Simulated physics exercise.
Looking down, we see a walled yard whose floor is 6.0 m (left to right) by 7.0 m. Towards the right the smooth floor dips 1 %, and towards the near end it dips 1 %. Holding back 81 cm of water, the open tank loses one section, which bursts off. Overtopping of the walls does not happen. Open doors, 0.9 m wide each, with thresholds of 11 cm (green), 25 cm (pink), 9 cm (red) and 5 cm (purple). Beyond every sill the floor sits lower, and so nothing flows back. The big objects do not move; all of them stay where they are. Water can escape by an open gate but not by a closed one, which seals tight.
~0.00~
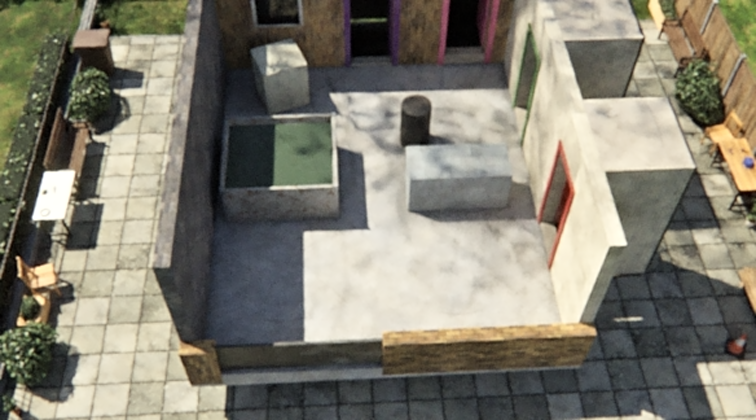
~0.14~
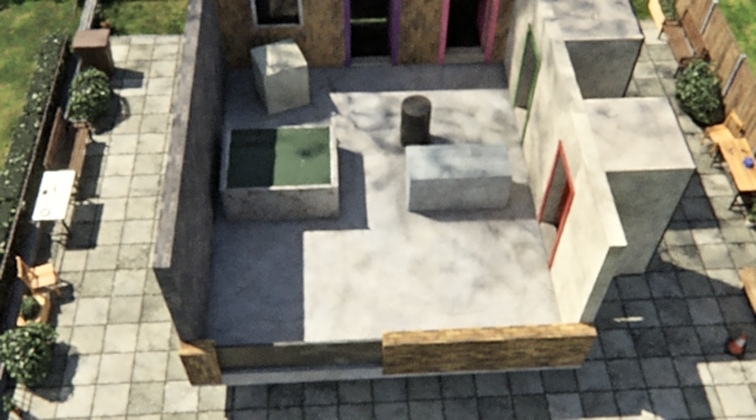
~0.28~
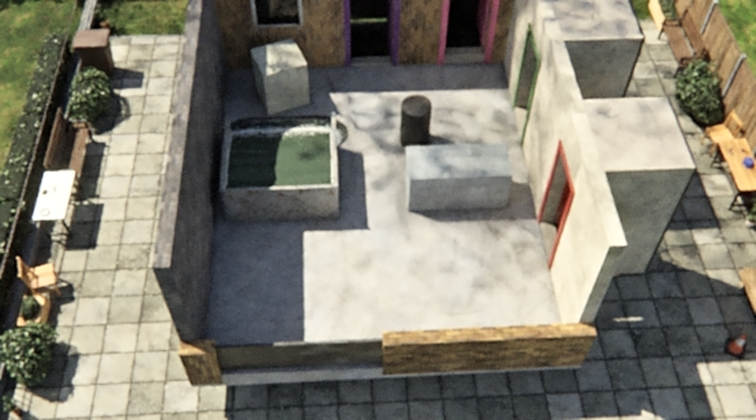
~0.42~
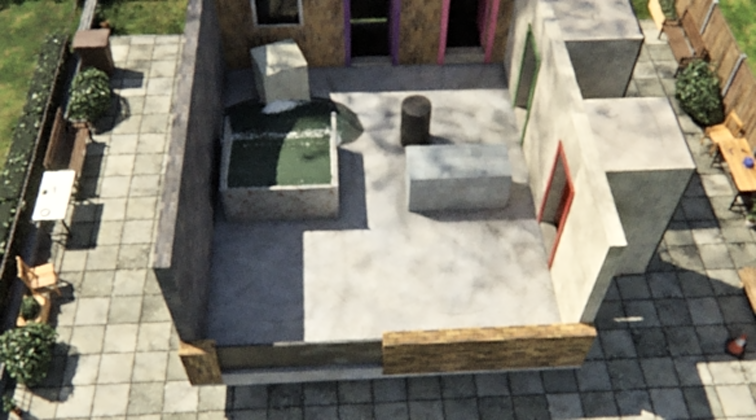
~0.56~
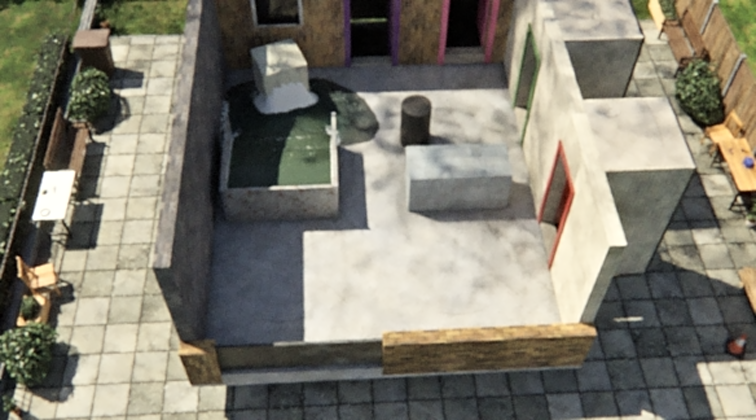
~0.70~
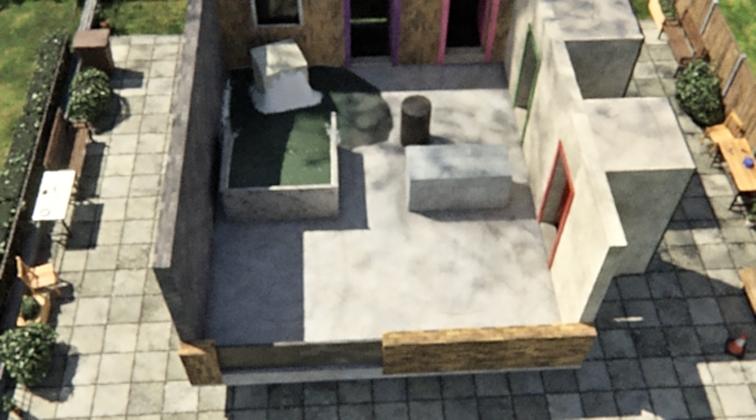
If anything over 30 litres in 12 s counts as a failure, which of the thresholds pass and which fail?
The green door fails. The pink door passes. The red door passes. The purple door fails.
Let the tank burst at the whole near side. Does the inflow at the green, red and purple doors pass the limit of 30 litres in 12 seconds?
Door by door - green: Within bounds, red: Out of bounds, purple: Within bounds.
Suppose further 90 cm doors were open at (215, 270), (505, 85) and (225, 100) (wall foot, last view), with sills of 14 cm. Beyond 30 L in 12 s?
Door 1: Lower; door 2: Higher; door 3: Higher.
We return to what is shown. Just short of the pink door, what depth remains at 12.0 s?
Around 9.0 cm deep.
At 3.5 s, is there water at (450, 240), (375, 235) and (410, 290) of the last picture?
First spot not yet wet, second not yet wet, third not yet wet.
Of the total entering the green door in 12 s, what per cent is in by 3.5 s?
It comes to about 10 per cent.
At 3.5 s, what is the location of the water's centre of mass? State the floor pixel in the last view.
The water is centred near (352, 123).
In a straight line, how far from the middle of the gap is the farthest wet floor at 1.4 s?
That's near 3.6 m in a straight line.
After 1.4 s water covers 20 % of the floor and is deepest (60 cm) near (228, 72); green door not reached, pink door not reached, red door not reached, purple door 21 cm at the sill, 29 L in.
After 2.2 s water covers 30 % of the floor and is deepest (41 cm) near (245, 72); green door not reached, pink door 13 cm at the sill, 0 L in, red door not reached, purple door 19 cm at the sill, 120 L in.
After 3.5 s water covers 45 % of the floor and is deepest (35 cm) near (501, 101); green door 26 cm at the sill, 9 L in, pink door 13 cm at the sill, 0 L in, red door not reached, purple door 7 cm at the sill, 159 L in.
After 7.0 s water covers 75 % of the floor and is deepest (18 cm) near (499, 173); green door 14 cm at the sill, 95 L in, pink door 11 cm at the sill, 1 L in, red door 9 cm at the sill, 0 L in, purple door 6 cm at the sill, 173 L in.
After 12.0 s water covers 95 % of the floor and is deepest (12 cm) near (554, 347); green door 10 cm at the sill, 102 L in, pink door 9 cm at the sill, 1 L in, red door 5 cm at the sill, 1 L in, purple door 6 cm at the sill, 192 L in.
